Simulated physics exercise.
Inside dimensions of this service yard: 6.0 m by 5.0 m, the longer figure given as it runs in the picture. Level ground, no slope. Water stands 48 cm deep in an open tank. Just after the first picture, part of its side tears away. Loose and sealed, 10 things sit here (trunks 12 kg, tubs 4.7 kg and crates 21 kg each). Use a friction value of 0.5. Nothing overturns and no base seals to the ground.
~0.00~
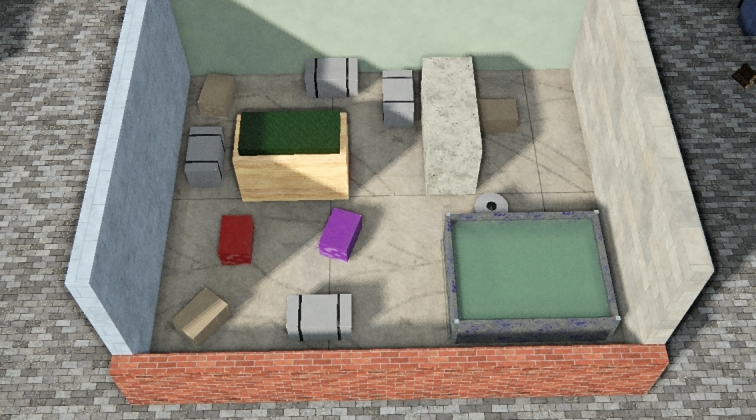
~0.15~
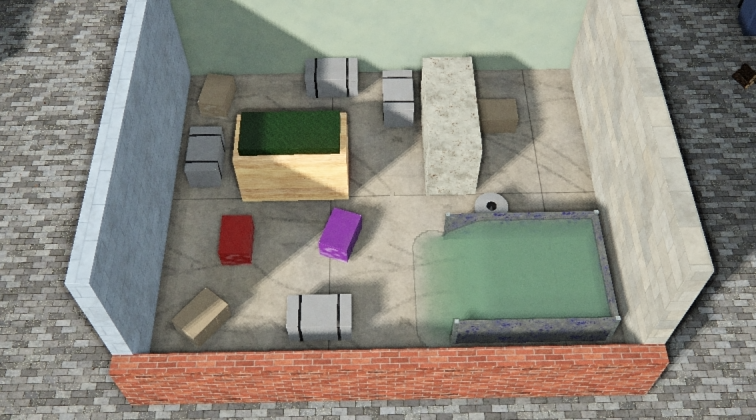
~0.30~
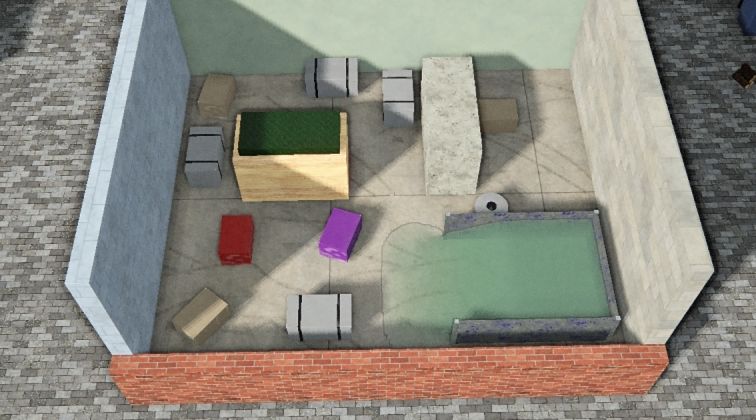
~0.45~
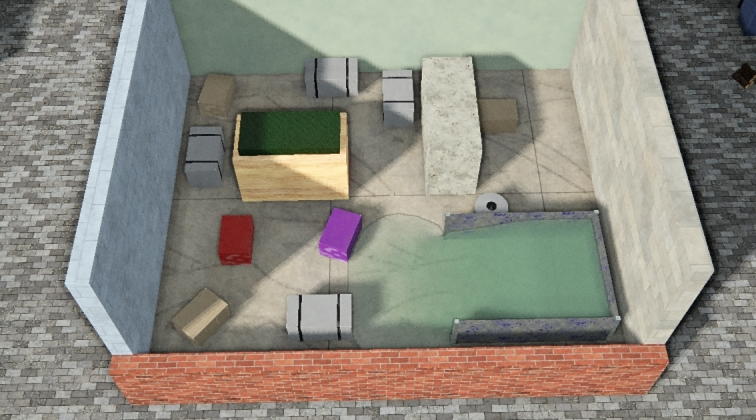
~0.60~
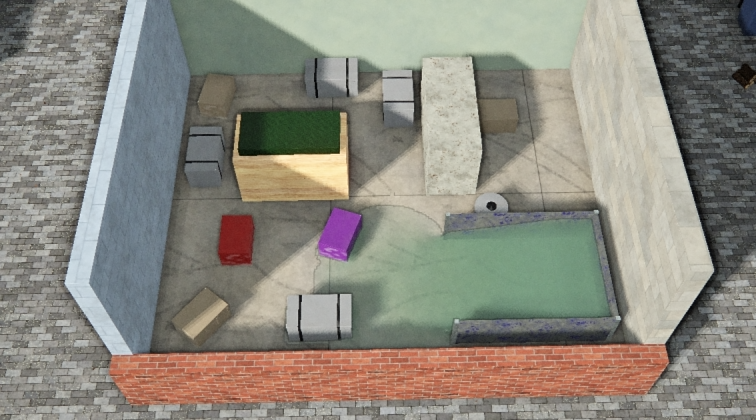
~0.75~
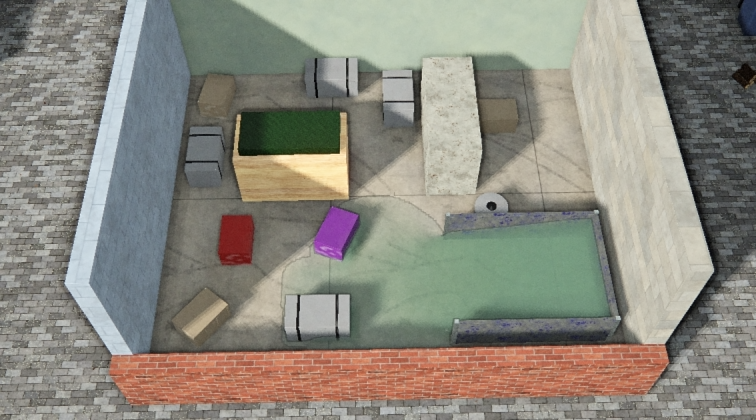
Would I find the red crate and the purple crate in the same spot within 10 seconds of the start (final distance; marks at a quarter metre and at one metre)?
In order: The red crate glides a long stretch. The purple crate glides a long stretch.
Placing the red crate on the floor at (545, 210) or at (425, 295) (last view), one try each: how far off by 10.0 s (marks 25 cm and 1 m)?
I'd say it does not really move on the first try and it lands far off on the second.
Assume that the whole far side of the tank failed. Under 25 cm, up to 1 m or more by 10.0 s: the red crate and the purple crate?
Then the red crate remains roughly in place and the purple crate remains roughly in place.
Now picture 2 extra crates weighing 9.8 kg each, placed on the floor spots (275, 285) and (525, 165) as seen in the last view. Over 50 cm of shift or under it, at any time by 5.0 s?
Taking them in order, they end up greater and smaller.
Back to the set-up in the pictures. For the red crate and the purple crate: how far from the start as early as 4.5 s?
Close to 200 cm for the first and 250 cm for the second.
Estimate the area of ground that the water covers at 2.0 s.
Somewhere around 14 m2, roughly.
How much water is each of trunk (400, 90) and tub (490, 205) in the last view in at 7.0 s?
About 7 and 3 cm.
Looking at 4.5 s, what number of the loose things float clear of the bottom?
Then: 4.
After 2.0 s the red crate is near (217, 233), 0.2 m from its start, aground; the purple crate is near (256, 207), 1.2 m from its start, aground; 1 afloat.
After 4.5 s the red crate is near (199, 137), 1.8 m from its start, afloat; the purple crate is near (216, 119), 2.7 m from its start, afloat; 4 afloat.
After 7.0 s the red crate is near (249, 87), 2.6 m from its start, afloat; the purple crate is near (294, 72), 3.0 m from its start, aground; 5 afloat.
After 10.0 s the red crate is near (276, 90), 2.6 m from its start, aground; the purple crate is near (323, 77), 2.8 m from its start, aground; 5 afloat.
